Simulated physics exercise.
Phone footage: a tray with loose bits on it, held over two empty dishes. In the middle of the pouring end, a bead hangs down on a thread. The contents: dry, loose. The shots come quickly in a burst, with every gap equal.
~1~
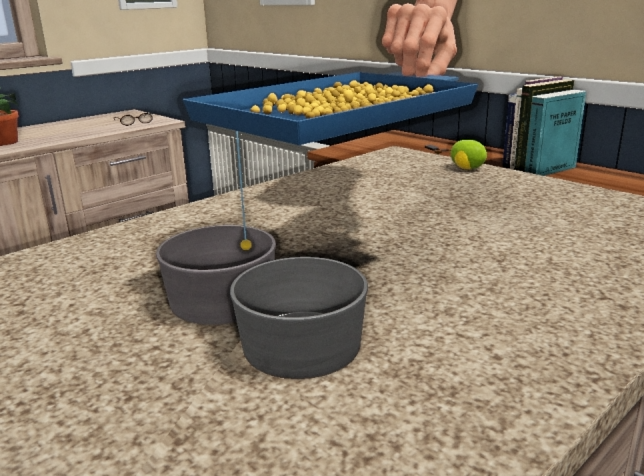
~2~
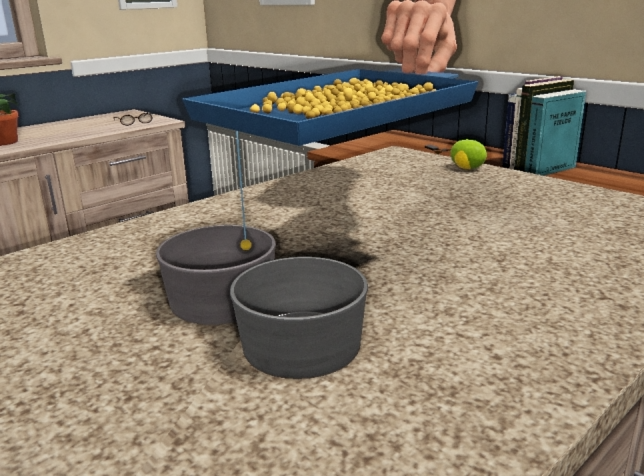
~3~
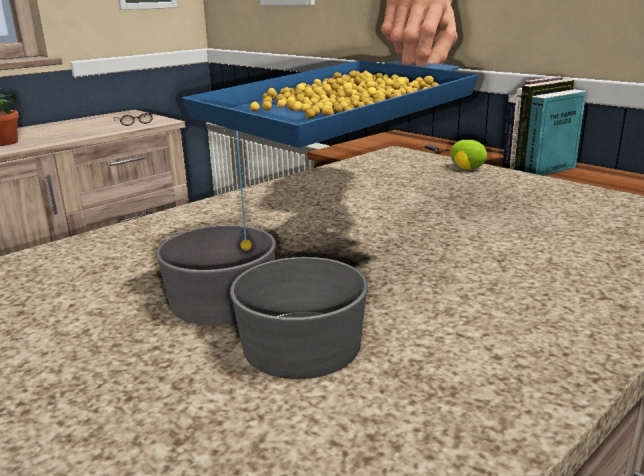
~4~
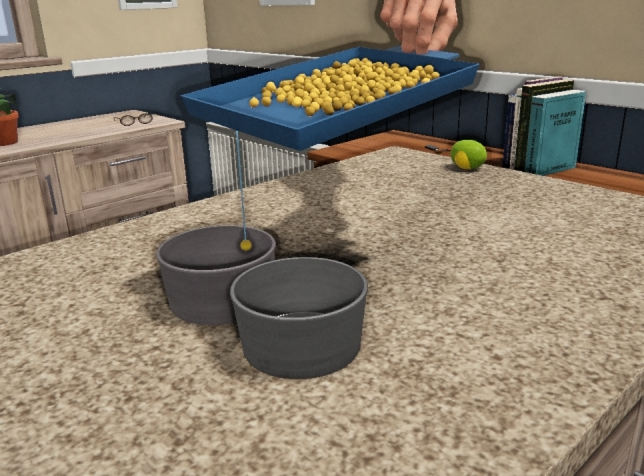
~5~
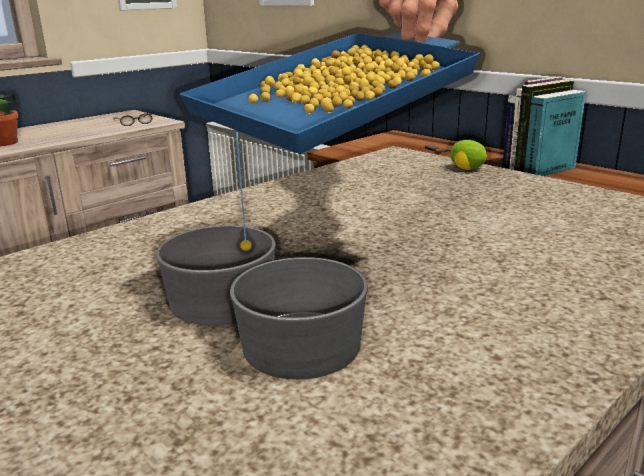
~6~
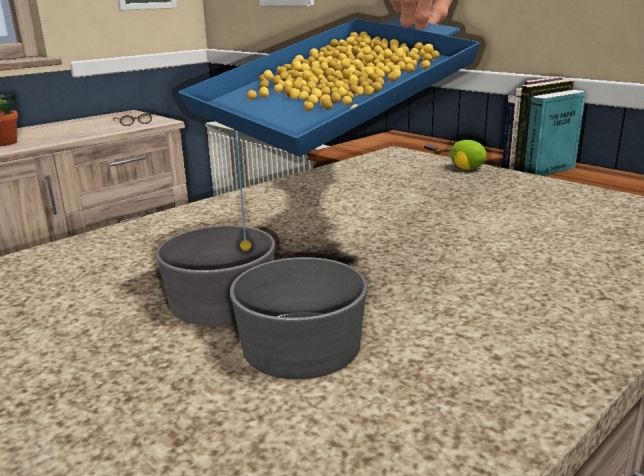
A blue tray of yellow puffed corn balls started out level above two empty dark dishes, then a hand raised its far end so it slanted, its near edge dipping slightly at the right corner.
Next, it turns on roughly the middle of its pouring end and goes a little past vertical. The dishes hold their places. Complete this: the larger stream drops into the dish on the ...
... right.
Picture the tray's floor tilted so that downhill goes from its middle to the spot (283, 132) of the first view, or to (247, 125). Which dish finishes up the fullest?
First: The dish at right. Second: The dish at left.
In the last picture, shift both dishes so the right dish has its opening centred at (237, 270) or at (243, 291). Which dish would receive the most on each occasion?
The rightmost dish, then the rightmost dish.
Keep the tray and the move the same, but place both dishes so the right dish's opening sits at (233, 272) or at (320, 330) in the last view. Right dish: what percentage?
30, then 30 %.
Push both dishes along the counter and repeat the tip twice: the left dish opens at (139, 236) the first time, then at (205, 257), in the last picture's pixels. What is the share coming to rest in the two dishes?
In order: 10 per cent and 90 per cent.
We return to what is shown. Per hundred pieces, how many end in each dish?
Left dish: Around 0 in a hundred; right dish: Around 90 in a hundred.
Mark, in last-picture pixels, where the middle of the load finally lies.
I'd say the middle ends up at about (296, 339).
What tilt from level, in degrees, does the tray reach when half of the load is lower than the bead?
It sits at roughly 105°.
Soon after the last picture, tray tipped steeply; nearly all on the tray; a stray few in the right dish; a small part in the air.
A little later, tray tipped past a quarter turn; about half on the tray; about a quarter in the right dish; a stray few outside both; about a quarter in the air.
Later still, tray tipped past a quarter turn; nearly all in the right dish; a small part outside both.
At rest, tray tipped past a quarter turn; nearly all in the right dish; none in the left dish; a small part outside both.
